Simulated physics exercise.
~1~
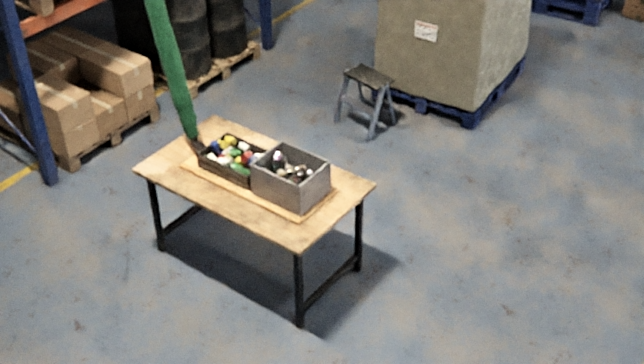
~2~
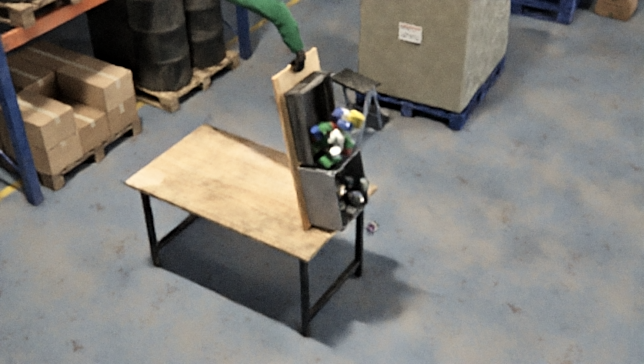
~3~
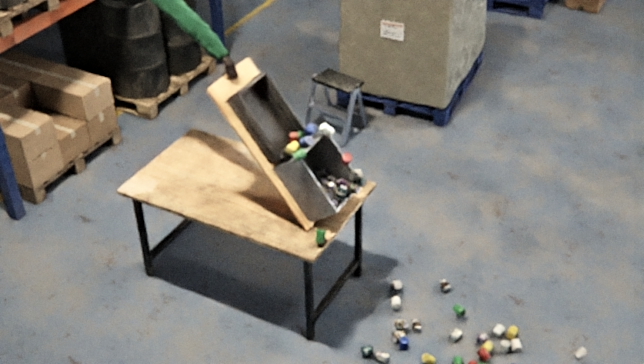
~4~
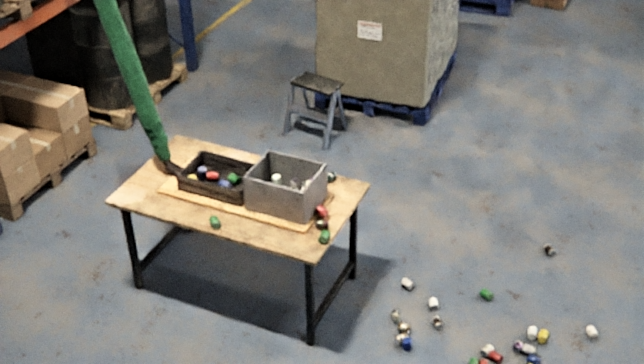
Green-sleeved arm tipping a board with black and grey containers, spilling small colourful cylinders across the floor, then lowering it flat.
